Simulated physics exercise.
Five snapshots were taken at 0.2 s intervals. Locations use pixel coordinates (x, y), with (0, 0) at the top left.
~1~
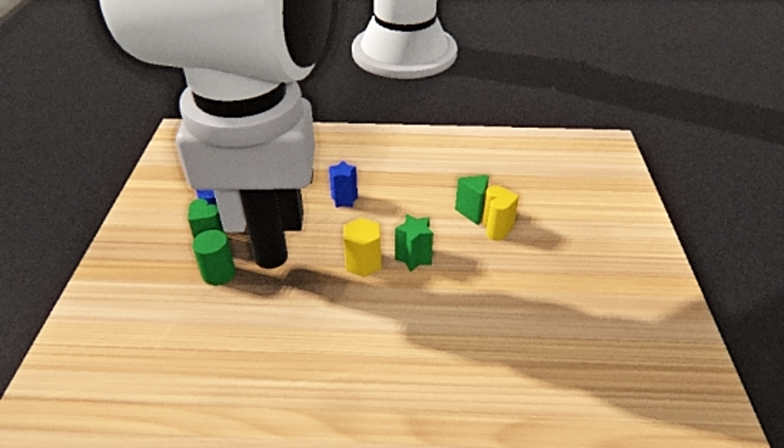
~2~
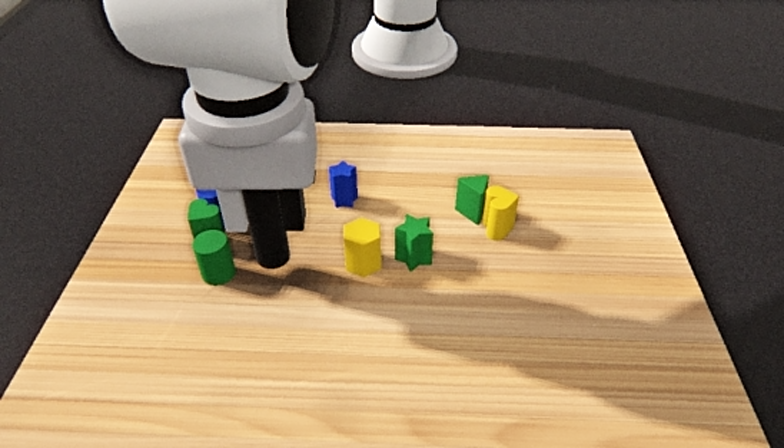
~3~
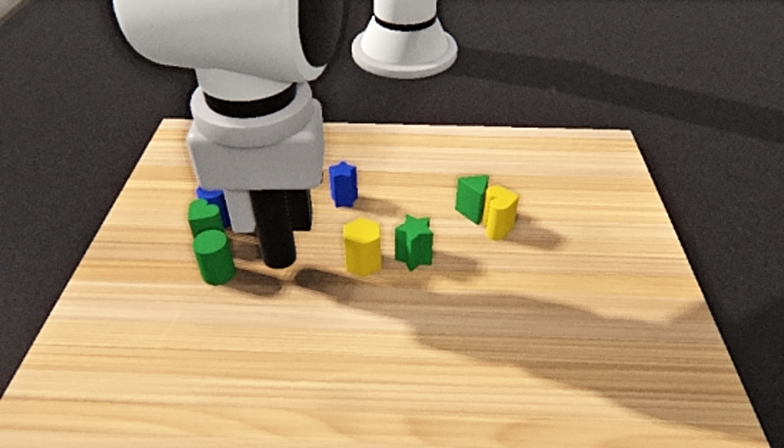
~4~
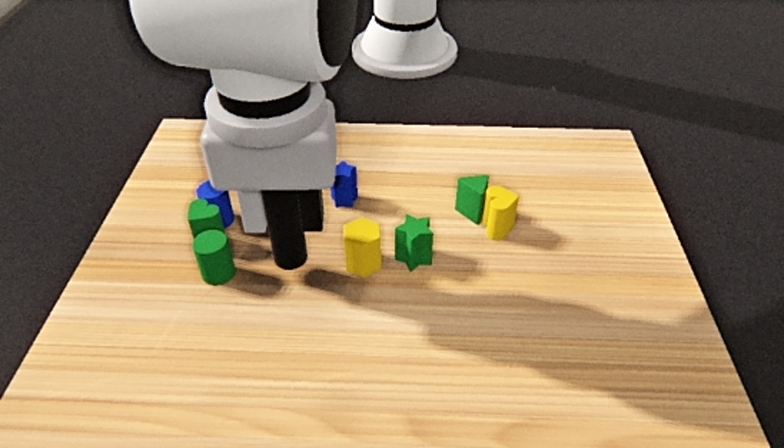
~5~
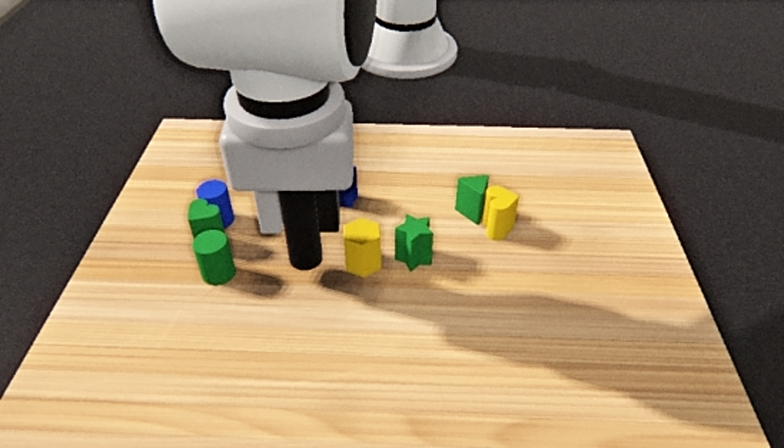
A white and grey robot arm with a black rod pointing down slides slowly rightward over a pale wooden board on a dark surface, seen from above at an angle by a still camera. Green and blue blocks sit at the left, a blue star behind, a yellow six-sided block and green star near the middle, and green and yellow blocks at right. The rod moves from beside the green cylinder toward the yellow six-sided block, and no block shifts.
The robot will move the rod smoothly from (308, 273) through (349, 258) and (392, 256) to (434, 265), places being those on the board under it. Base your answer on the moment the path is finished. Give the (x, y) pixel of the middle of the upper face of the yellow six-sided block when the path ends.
Its top middle will sit at (472, 233).
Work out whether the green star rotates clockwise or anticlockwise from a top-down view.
From above, the green star will be seen to turn anti-clockwise.
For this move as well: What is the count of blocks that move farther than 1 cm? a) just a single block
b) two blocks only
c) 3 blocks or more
My pick is b.
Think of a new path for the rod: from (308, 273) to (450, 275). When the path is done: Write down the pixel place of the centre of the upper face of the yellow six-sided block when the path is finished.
Expect it around (401, 217).
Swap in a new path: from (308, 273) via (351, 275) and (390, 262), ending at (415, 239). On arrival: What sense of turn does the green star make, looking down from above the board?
From above, the turn goes clockwise.
On the path given first. One third of the way, rod at (349, 244); yellow six-sided block at (383, 228), turned 15° clockwise; green star at (422, 226).
Two thirds of the way, rod at (392, 242); yellow six-sided block at (428, 228), turned 25° clockwise; green star at (461, 227), turned 30° anticlockwise.
At the end, rod at (435, 251); green disc unmoved; yellow six-sided block at (472, 233); green star at (501, 224), turned 50° anticlockwise.
